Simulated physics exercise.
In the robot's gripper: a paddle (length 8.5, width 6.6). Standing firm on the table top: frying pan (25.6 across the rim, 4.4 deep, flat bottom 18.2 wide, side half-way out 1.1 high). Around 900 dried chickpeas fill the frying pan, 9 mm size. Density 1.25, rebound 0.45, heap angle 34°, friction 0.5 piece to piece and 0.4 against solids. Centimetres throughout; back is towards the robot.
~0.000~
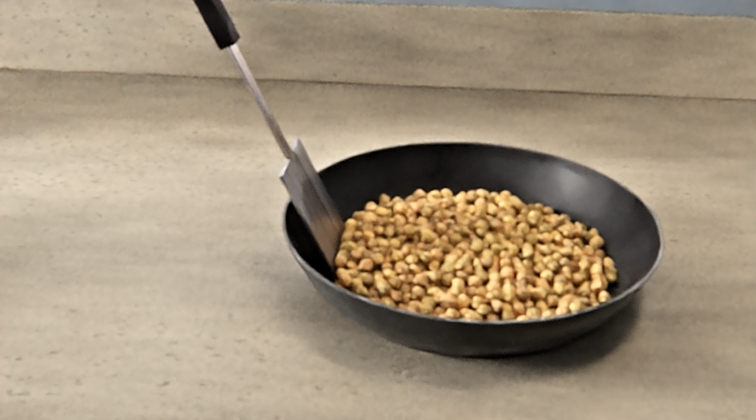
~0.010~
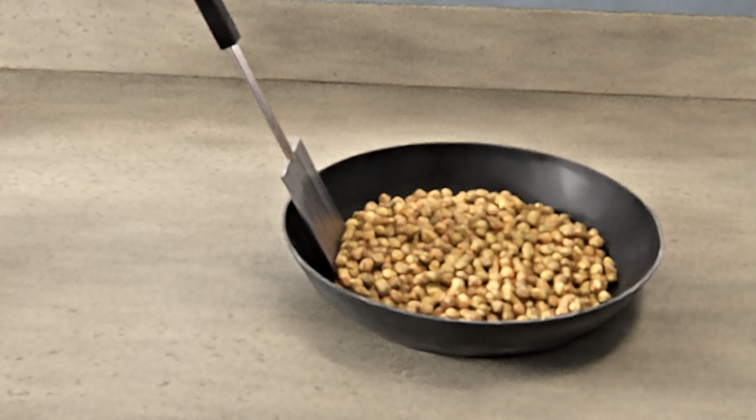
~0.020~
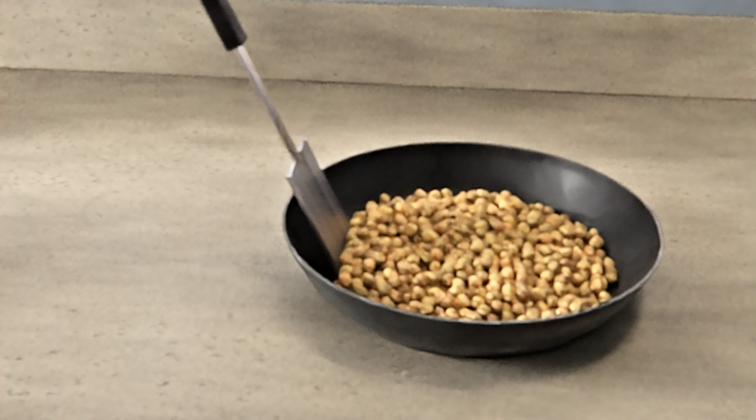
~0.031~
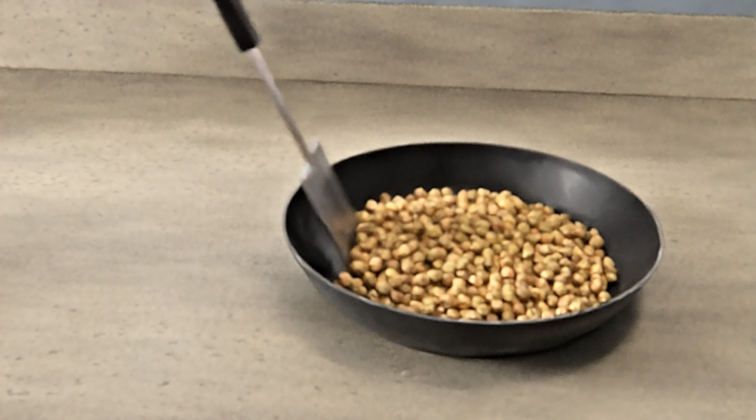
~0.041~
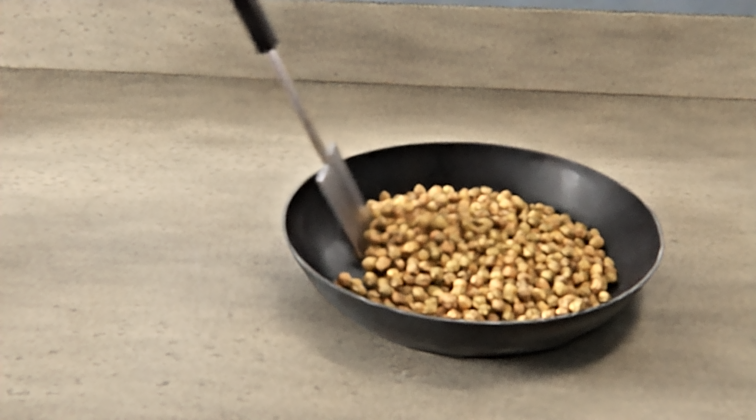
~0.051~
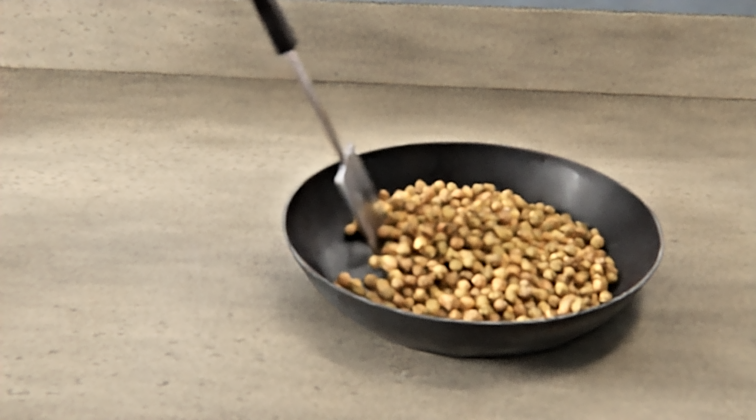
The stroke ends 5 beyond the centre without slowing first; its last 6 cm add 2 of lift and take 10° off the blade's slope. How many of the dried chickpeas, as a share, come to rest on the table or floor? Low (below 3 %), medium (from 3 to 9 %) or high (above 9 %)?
Share on the table or floor: Medium (from 3 to 9 %).
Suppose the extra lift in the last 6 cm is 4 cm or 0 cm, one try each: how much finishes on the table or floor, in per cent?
Some 10 and 0 per cent.
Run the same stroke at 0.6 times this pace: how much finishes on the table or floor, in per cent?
Some 0 per cent.
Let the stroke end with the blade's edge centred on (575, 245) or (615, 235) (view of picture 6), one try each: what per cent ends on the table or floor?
About 10 and 25 per cent.
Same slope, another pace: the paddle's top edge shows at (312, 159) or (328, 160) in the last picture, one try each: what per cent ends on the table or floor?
Some 0 and 0 per cent.
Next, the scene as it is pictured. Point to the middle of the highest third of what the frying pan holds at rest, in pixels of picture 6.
At about (588, 250).
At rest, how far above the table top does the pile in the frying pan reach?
About 5.0 cm.
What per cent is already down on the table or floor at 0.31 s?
Roughly 6 per cent.
By 0.08 s, sloping 65°, highest piece 6 above the table; 900 in the frying pan.
By 0.10 s, sloping 62°, highest piece 7 above the table; 900 in the frying pan.
By 0.31 s, sloping 55°, highest piece 5 above the table; 846 in the frying pan, 48 on the table or floor, 6 on the blade or in flight.
By 1.36 s, sloping 55°, highest piece 5 above the table; 845 in the frying pan, 55 on the table or floor.
Final count, 845 in the frying pan, 55 on the table or floor. That is 6 % on the table or floor.
